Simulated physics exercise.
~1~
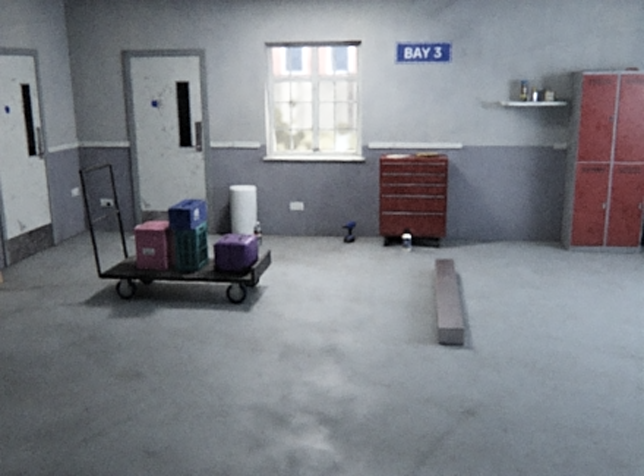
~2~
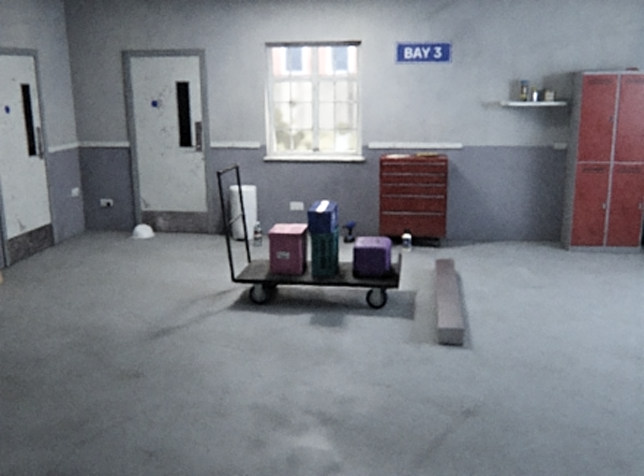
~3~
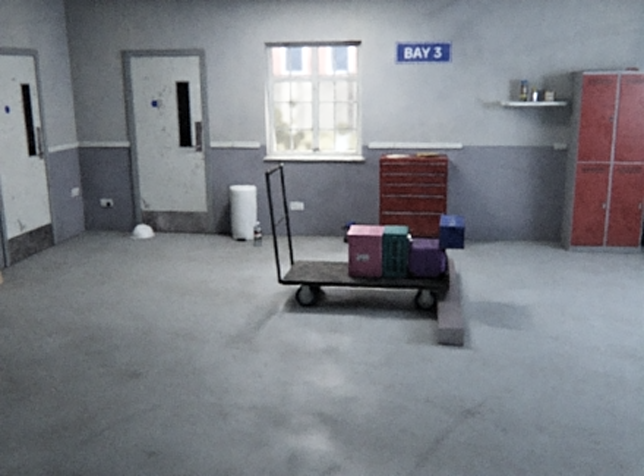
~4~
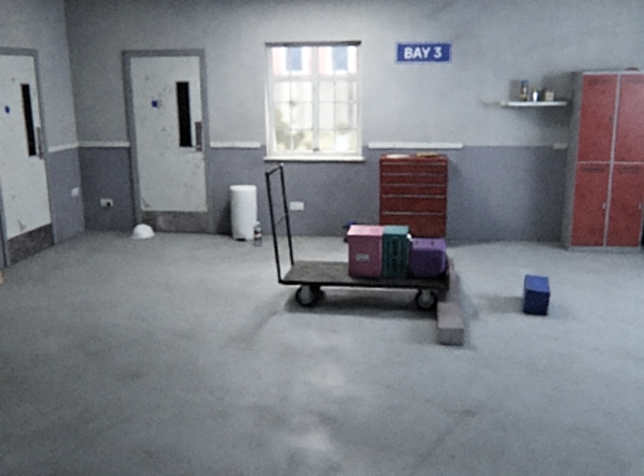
A loaded trolley rolled right across a garage floor and stopped against a low kerb, sending the blue box from the top of its load flying off the front to the floor beyond, while the pink, green and purple containers slid forward but stayed aboard.
